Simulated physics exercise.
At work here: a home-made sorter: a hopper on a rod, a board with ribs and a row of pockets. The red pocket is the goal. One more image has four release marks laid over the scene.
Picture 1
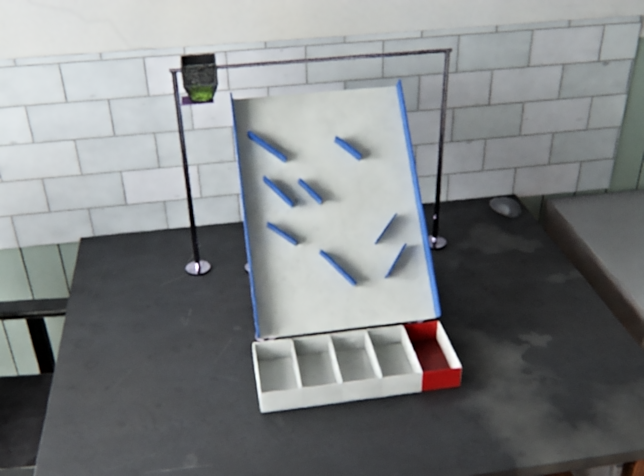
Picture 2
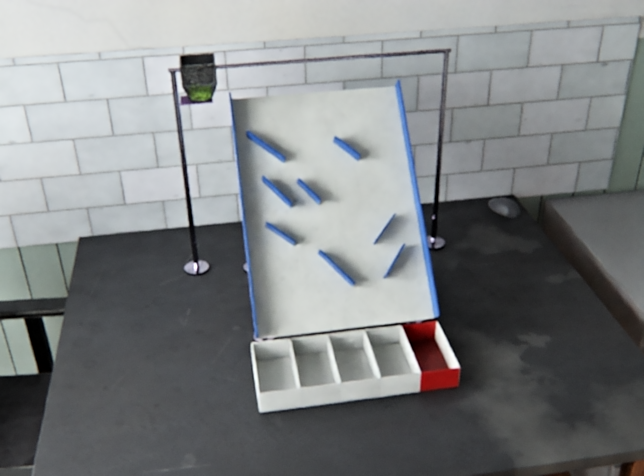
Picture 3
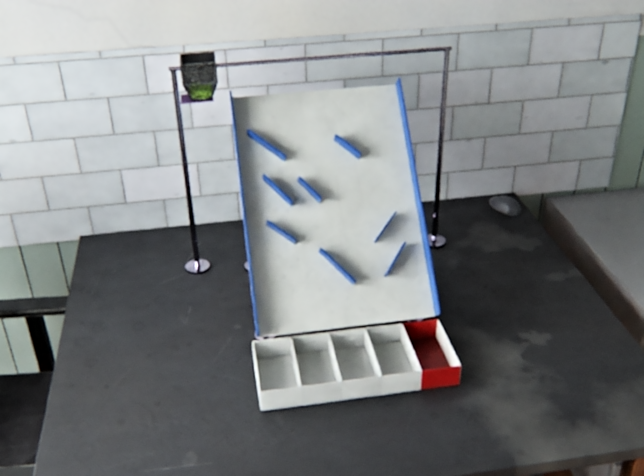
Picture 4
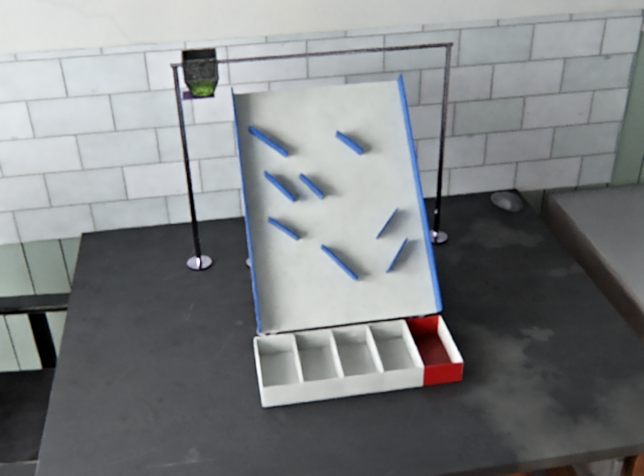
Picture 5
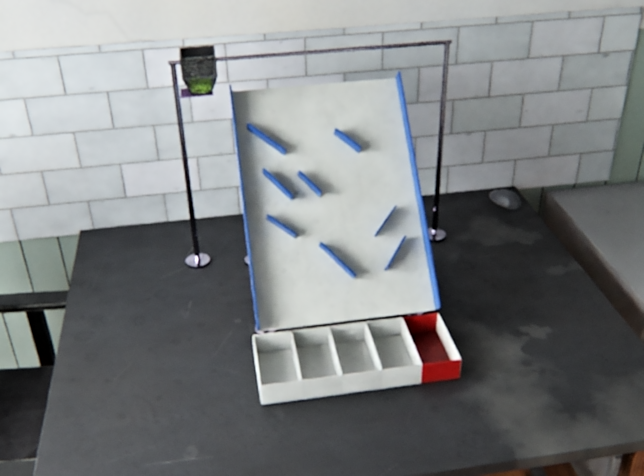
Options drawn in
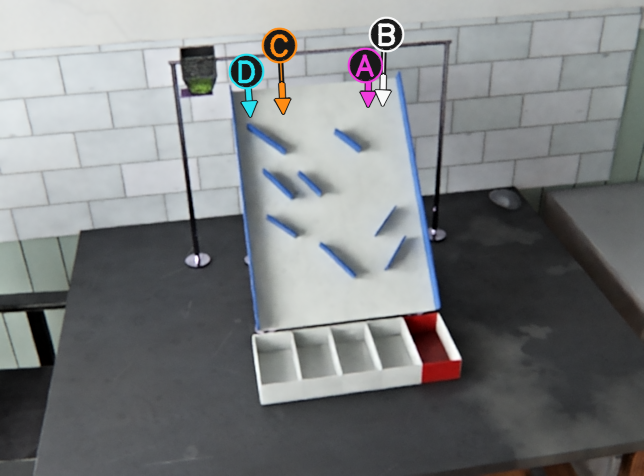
A tilted white board with blue ribs standing above a row of pockets, the rightmost red, everything still beneath slight camera jitter.
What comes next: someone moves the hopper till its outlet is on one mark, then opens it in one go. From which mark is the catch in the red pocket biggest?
B works best here.
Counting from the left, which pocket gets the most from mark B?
The fifth from the left.
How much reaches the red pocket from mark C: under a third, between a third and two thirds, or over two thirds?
It is under a third.
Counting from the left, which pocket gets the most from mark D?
The fourth from the left.
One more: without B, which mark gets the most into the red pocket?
That is mark A.
On the marked copy, mark A meets the board at (368, 101); mark B meets the board at (382, 100); mark C meets the board at (283, 108); mark D meets the board at (249, 111).
For mark A, about half in the red pocket, about half in other pockets.
For mark B, about two thirds in the red pocket, about a third in other pockets, a stray few outside the box.
For mark C, a small part in the red pocket, nearly all in other pockets.
For mark D, a stray few in the red pocket, nearly all in other pockets, a small part outside the box.
